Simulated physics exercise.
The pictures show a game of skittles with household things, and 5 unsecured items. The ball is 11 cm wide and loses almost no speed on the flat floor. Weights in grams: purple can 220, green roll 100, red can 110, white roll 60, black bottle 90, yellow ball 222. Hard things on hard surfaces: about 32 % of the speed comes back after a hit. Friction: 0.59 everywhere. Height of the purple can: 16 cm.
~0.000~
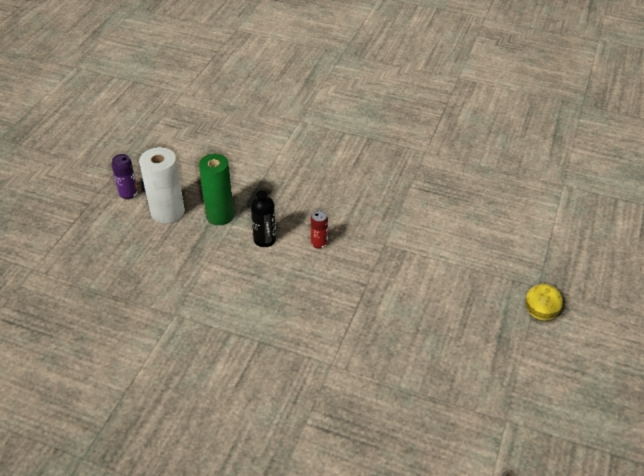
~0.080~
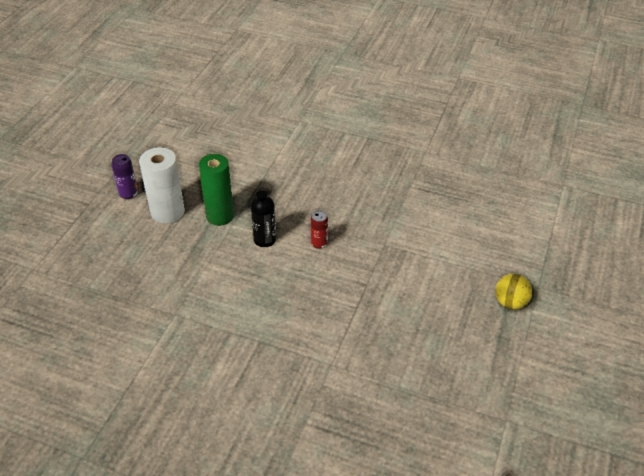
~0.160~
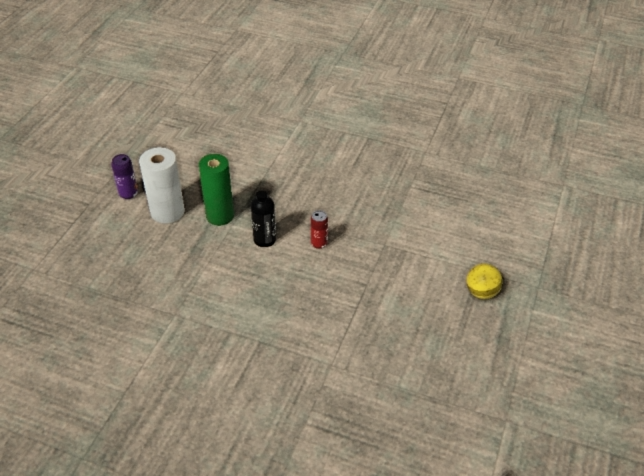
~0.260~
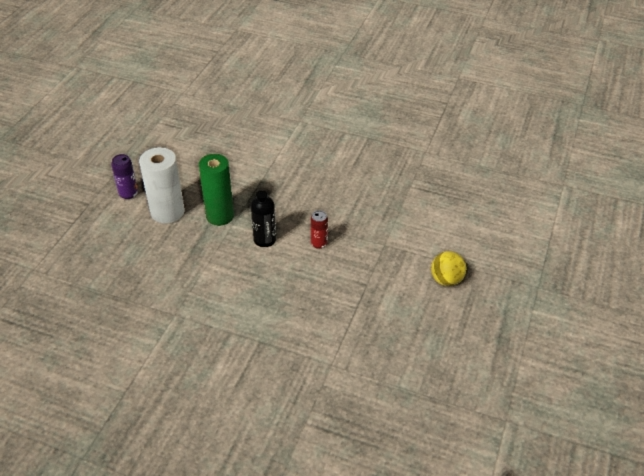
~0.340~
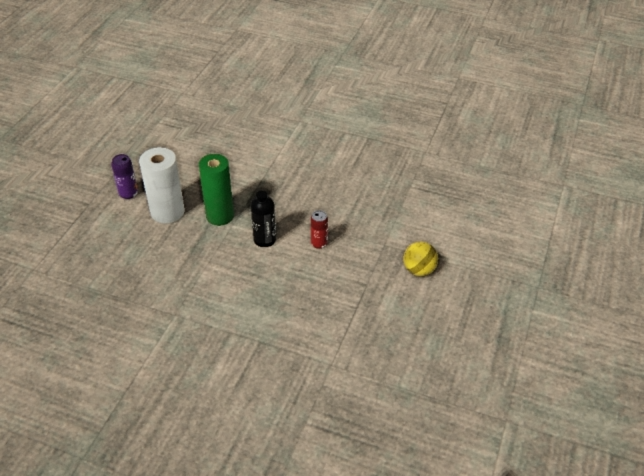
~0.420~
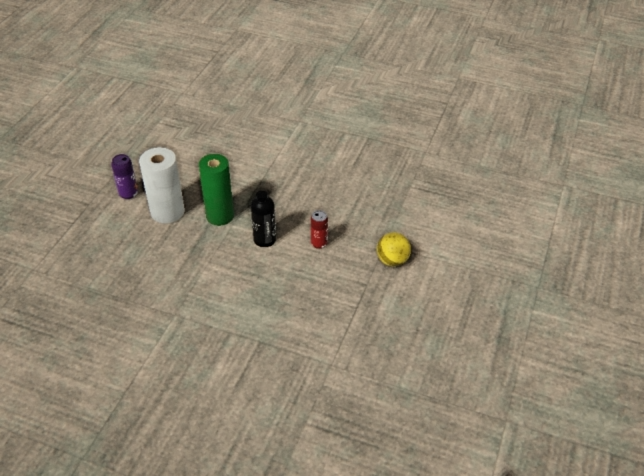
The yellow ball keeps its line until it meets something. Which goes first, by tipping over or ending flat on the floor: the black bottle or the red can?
Of the two named, the latter: The red can.
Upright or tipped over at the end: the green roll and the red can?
The green roll is still upright; the red can falls over.
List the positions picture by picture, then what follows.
Ball has run 0 cm; yellow ball (544, 302); black bottle (263, 218); red can (319, 230), in the first frame.
Ball has run 9 cm; yellow ball (514, 292); white roll (163, 186), in the second frame.
Ball has run 18 cm; yellow ball (484, 281); green roll (217, 190), in the third frame.
Ball has run 30 cm; yellow ball (448, 269); purple can (125, 177), in the fourth frame.
Ball has run 39 cm; yellow ball (421, 259); white roll (163, 186), in the fifth frame.
Ball has run 48 cm; yellow ball (394, 249); black bottle (263, 218); red can (319, 230), in the sixth frame.
By 1.12 s, ball has run 96 cm; yellow ball near (284, 176); red can on its side near (286, 254); black bottle 2 cm from its spot near (258, 218).
By 2.32 s, ball has run 164 cm; yellow ball near (185, 79); red can on its side near (287, 280); black bottle 2 cm from its spot near (258, 218).
When it is over (3.7 s), lying over on the floor, red can; the other 4 within 8 cm of the start. End places, in pixels of the last picture, black bottle near (258, 218), red can near (287, 284). Black bottle was never lost; red can went at 0.68 s.
